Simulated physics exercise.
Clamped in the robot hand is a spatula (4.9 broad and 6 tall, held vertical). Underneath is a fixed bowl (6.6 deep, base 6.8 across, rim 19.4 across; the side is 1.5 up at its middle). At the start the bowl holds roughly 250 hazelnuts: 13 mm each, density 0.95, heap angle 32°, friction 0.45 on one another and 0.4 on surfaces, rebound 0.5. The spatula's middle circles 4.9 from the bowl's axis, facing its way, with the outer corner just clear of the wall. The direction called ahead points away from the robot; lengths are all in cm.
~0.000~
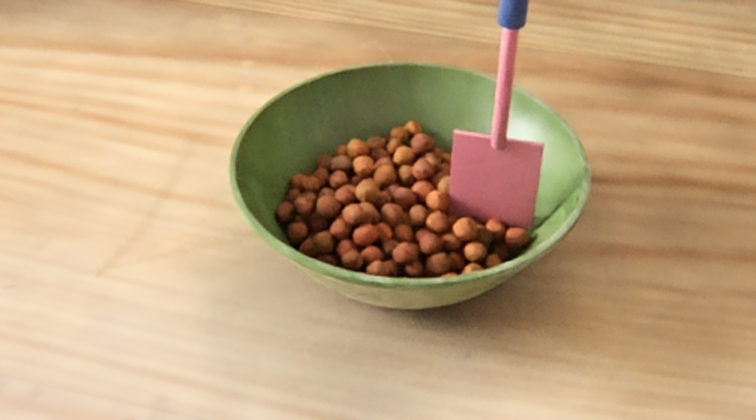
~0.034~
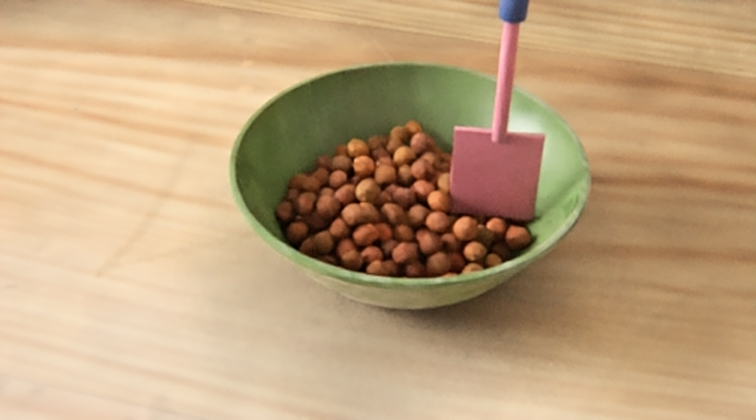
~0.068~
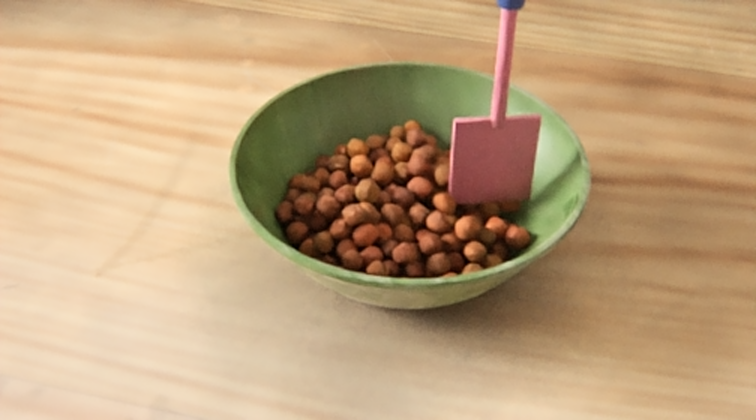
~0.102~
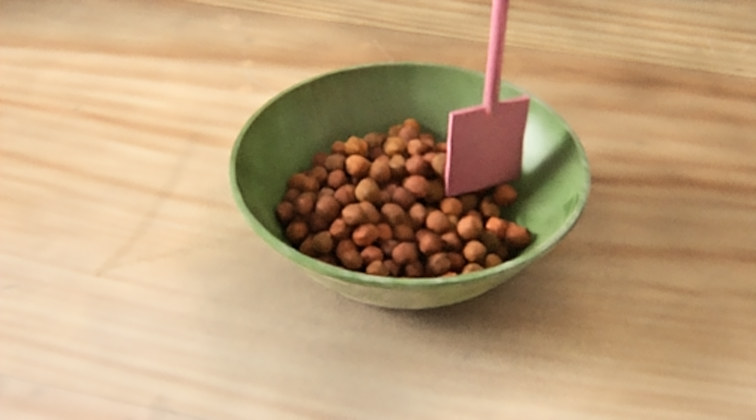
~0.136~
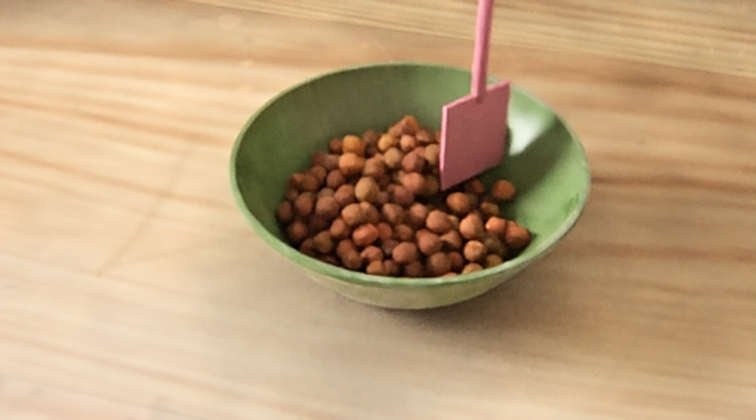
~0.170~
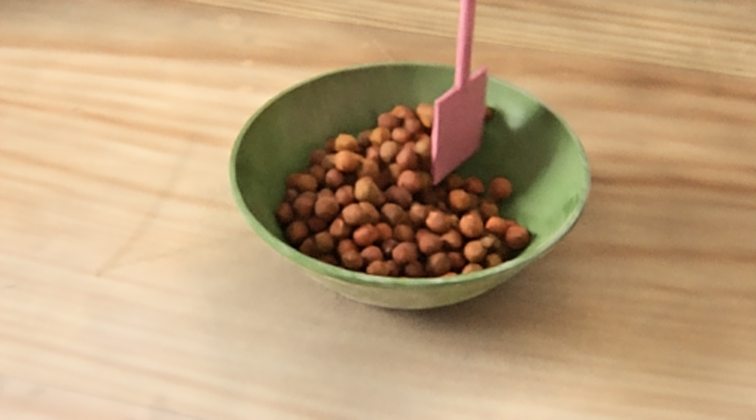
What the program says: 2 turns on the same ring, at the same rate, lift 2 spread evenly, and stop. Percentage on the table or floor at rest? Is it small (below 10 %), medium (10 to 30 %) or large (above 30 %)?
It is small.
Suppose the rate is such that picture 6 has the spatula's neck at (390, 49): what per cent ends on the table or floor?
Close to 20 in a hundred.
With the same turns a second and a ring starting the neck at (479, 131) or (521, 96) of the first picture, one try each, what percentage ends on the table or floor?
Some 0 and 0 per cent.
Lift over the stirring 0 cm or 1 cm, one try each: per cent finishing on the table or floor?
Some 15 and some 10 per cent.
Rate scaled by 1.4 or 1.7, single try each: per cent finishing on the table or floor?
First try close to 10, second close to 20, in per cent.
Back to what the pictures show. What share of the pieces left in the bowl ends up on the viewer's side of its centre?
About 50 per cent.
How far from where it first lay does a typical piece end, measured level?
Around 3 centimetres.
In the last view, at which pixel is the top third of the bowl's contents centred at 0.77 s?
The top third is centred near (488, 223) in the last picture.
After 0.77 s, 323° round, highest piece 8 above the table; 241 in the bowl, 10 on the table or floor, 1 in flight or on the tool.
After 1.37 s, 222° round, highest piece 6 above the table; 238 in the bowl, 14 on the table or floor.
After 1.87 s, 0° round, highest piece 5 above the table; 238 in the bowl, 14 on the table or floor.
After 2.57 s, 0° round, highest piece 5 above the table; 238 in the bowl, 14 on the table or floor.
In the end, 238 in the bowl, 14 on the table or floor. That is 6 % on the table or floor.
